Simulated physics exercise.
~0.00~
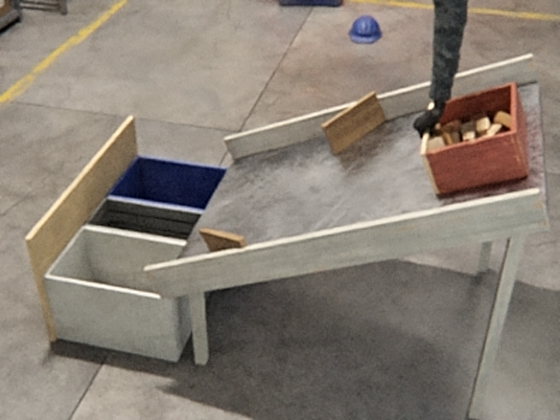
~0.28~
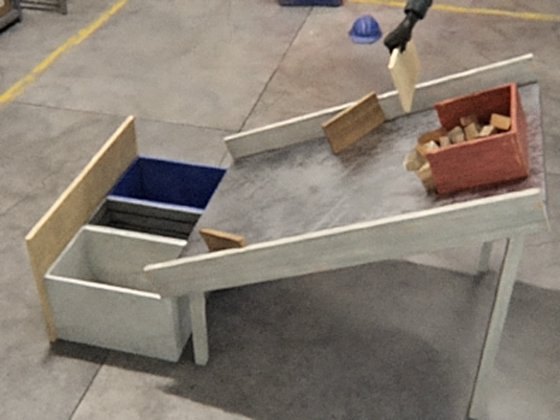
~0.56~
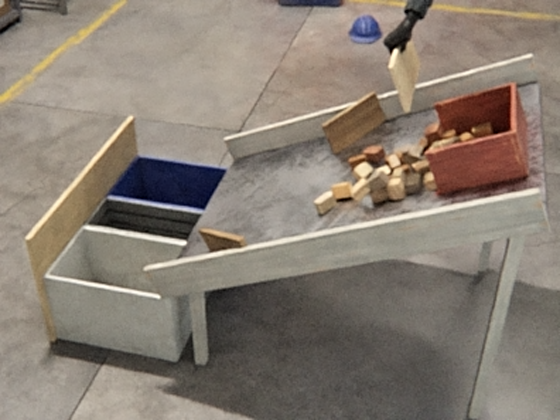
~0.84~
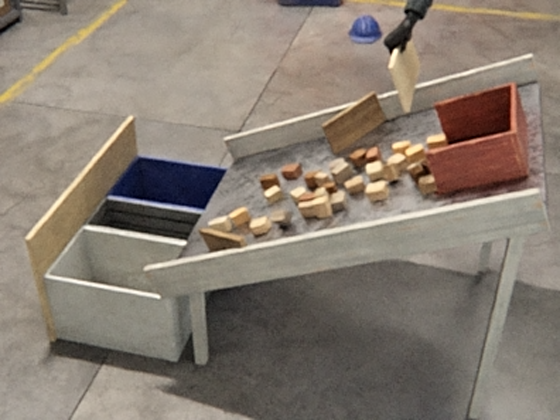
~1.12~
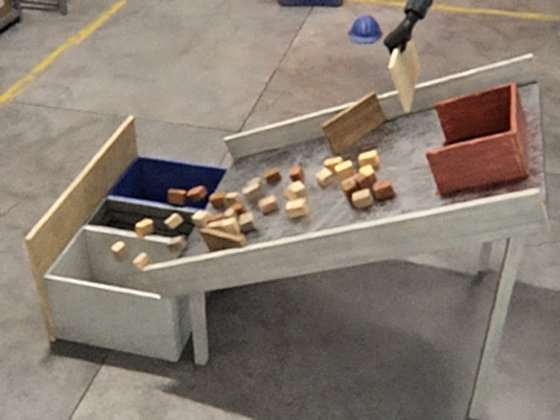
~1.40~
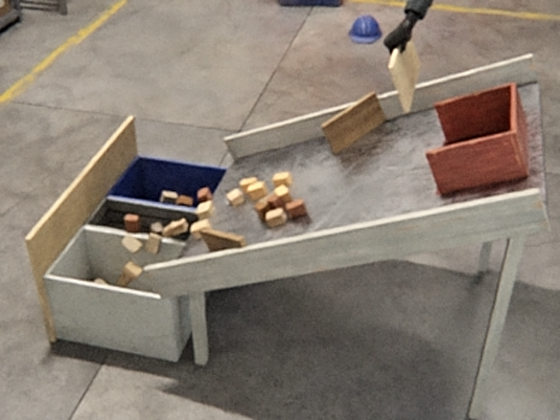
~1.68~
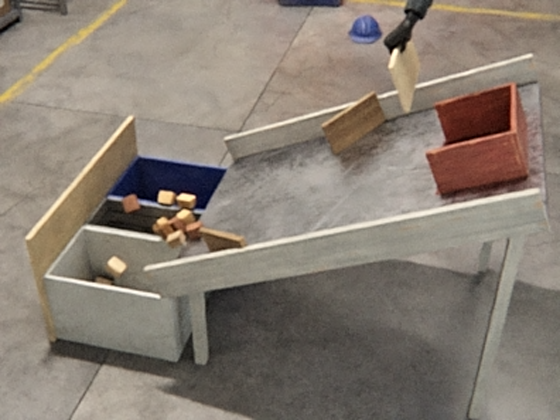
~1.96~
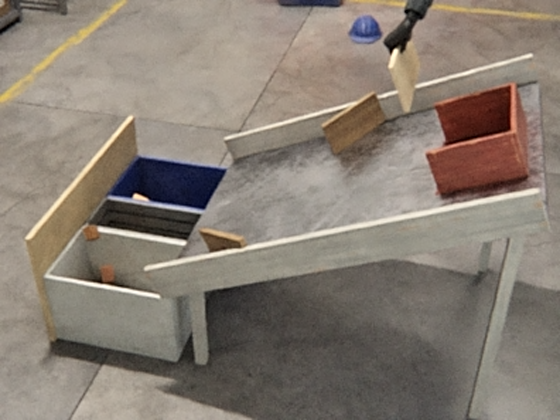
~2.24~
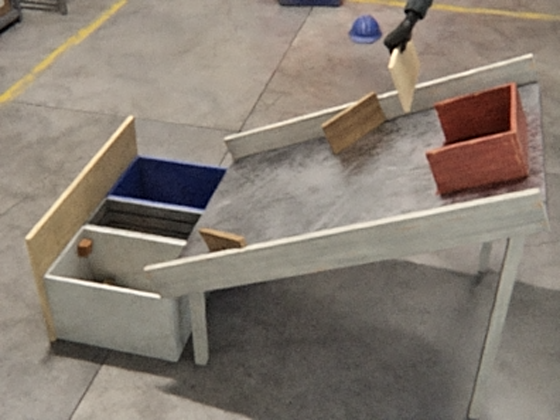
A gloved hand lifts a board, and wooden blocks slide down a sloping table into bins.
